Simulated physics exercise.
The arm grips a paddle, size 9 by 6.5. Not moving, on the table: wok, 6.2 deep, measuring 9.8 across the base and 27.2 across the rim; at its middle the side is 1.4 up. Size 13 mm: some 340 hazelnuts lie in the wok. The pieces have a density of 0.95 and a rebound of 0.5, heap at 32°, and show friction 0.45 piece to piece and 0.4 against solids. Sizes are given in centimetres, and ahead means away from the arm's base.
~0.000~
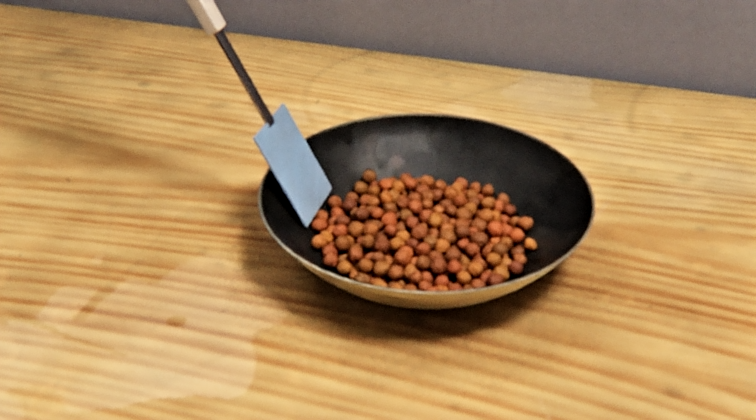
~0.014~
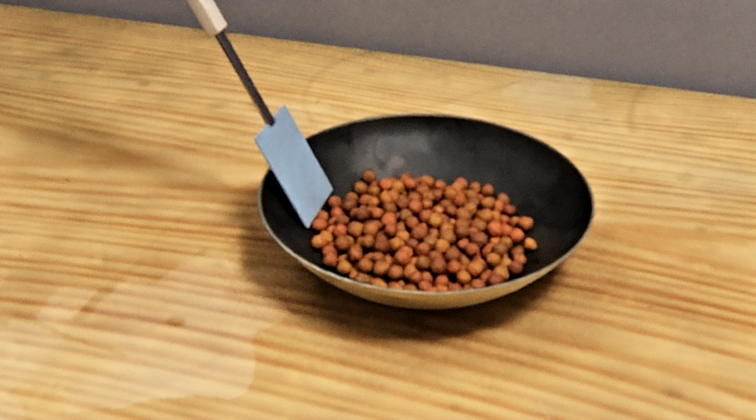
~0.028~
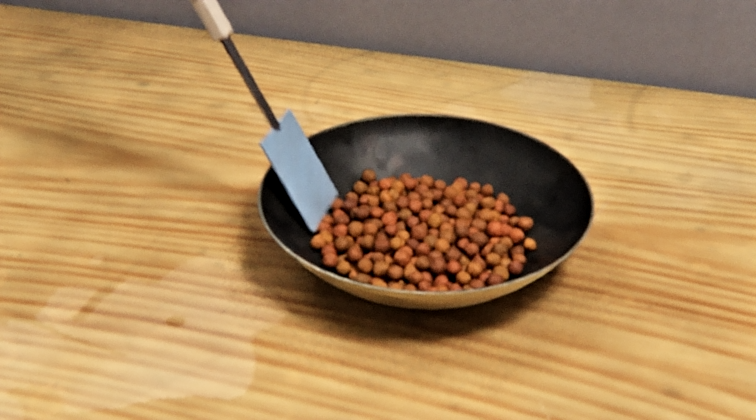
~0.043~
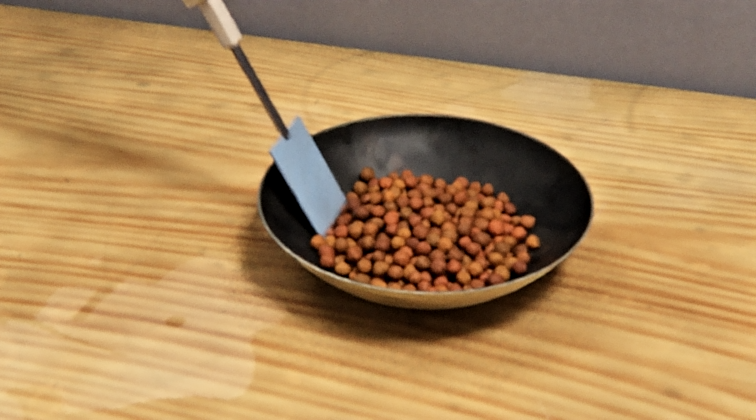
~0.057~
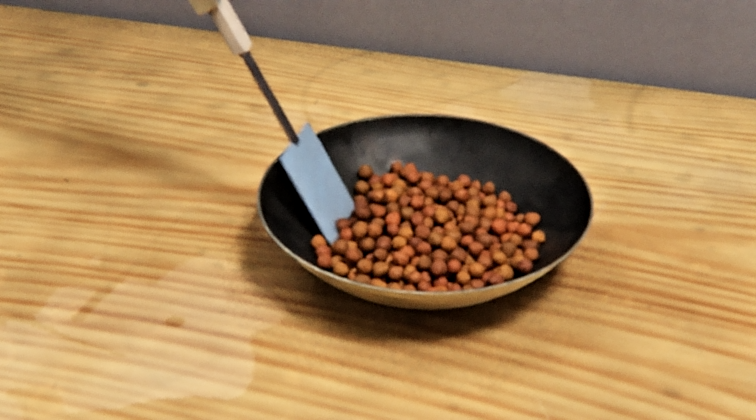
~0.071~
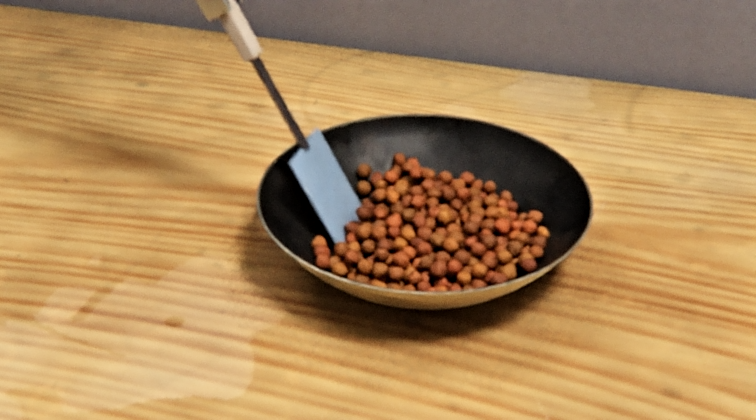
On a wooden table against a grey wall, a black wok holds a heap of small reddish-brown balls, with a blue-grey paddle slanting in at its left side. The paddle barely moves at first, then slides down and right into the heap, nudging the nearest balls slightly rightward.
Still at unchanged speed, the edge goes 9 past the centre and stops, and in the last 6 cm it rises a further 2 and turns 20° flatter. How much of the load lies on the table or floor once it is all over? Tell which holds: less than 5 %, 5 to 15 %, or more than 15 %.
What holds is 5 to 15 %.
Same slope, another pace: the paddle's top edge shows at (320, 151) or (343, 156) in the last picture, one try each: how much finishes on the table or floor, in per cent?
Try one roughly 25 per cent; try two roughly 30 per cent.
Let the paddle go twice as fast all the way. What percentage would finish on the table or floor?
Then about 30 per cent.
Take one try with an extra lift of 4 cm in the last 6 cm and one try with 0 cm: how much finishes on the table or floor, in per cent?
It comes to around 15 per cent on the first try and around 10 per cent on the second.
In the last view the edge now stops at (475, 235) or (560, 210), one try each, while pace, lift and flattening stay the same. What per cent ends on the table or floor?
Some 0 and 30 per cent.
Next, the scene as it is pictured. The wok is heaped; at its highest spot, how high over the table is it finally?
Roughly 7.0 centimetres.
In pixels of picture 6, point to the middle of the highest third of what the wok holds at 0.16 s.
Around (475, 226).
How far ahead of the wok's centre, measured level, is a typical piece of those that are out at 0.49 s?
The distance is around 16 cm.
After 0.16 s, sloping 62°, highest piece 5 above the table; 339 in the wok.
After 0.25 s, sloping 56°, highest piece 7 above the table; 339 in the wok.
After 0.49 s, sloping 42°, highest piece 7 above the table; 307 in the wok, 27 on the table or floor, 5 on the blade or in flight.
After 1.54 s, sloping 42°, highest piece 7 above the table; 307 in the wok, 32 on the table or floor.
At rest, 307 in the wok, 32 on the table or floor. That is 9 % on the table or floor.
